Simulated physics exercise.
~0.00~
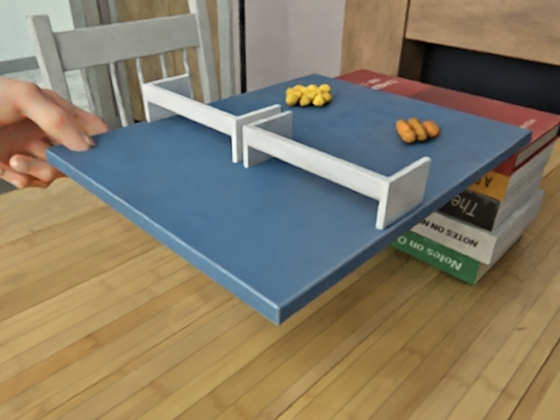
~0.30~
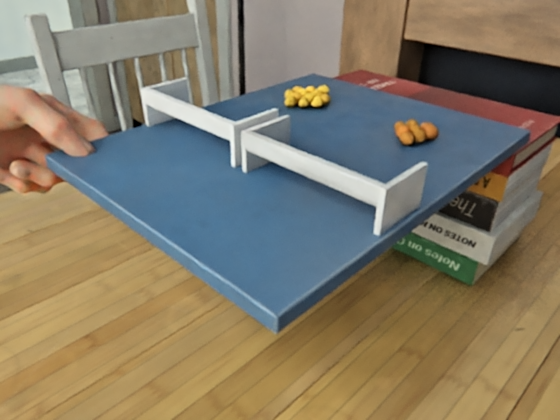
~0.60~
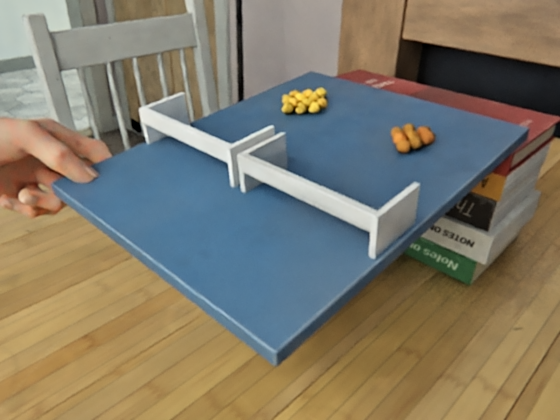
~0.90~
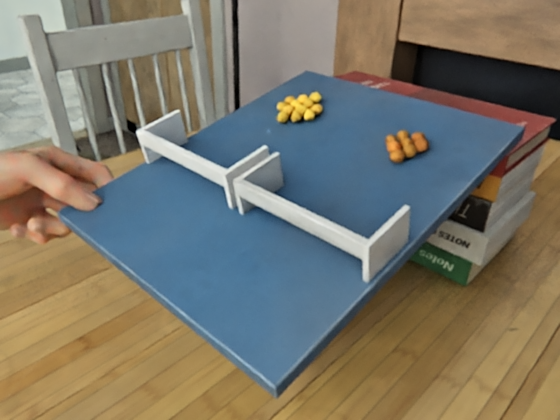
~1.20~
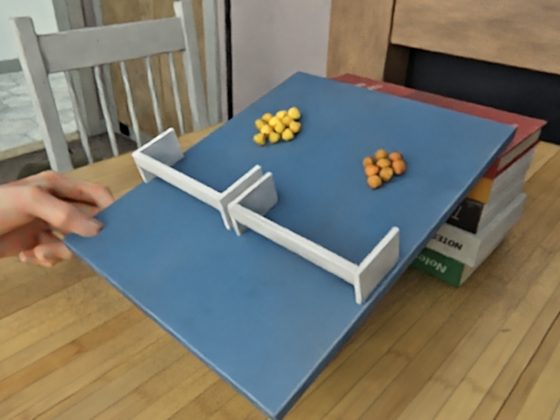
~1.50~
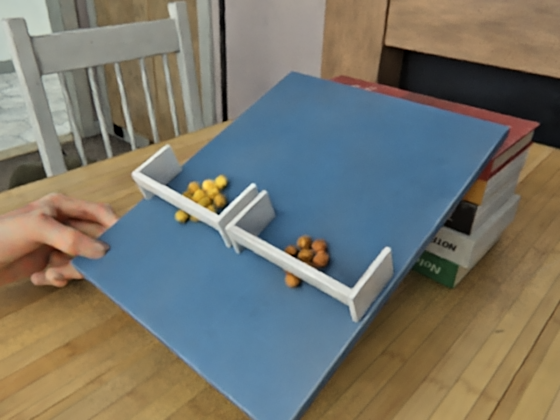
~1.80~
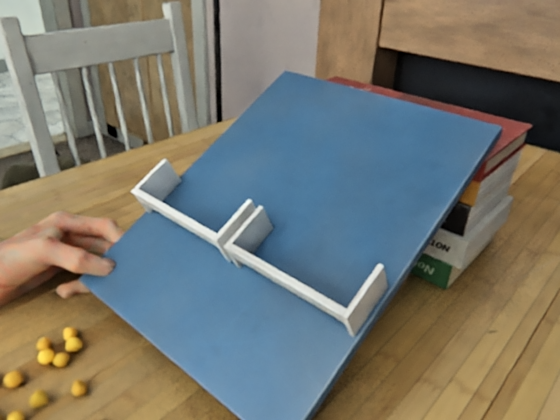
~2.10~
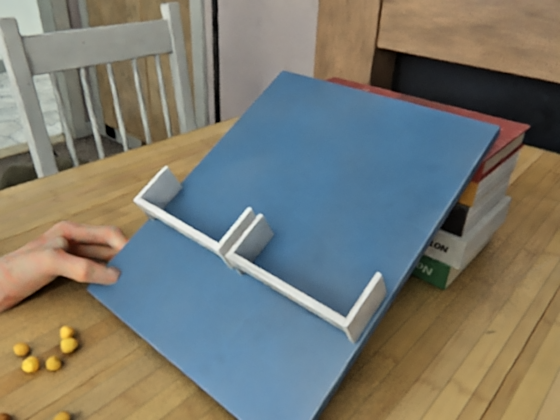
A blue board lies nearly level above a light wooden table, seen from slightly above, with its far right side against a stack of books and a hand holding its left corner. Two low white gates stand side by side across it, with a cluster of yellow balls beyond the left one and orange-brown balls beyond the right. The board tilts steadily steeper toward the viewer, and both clusters at first stay put. Then they slide down to the gates and pass underneath. Finally the board rests steeply sloped and bare, with some yellow balls on the table at lower left.
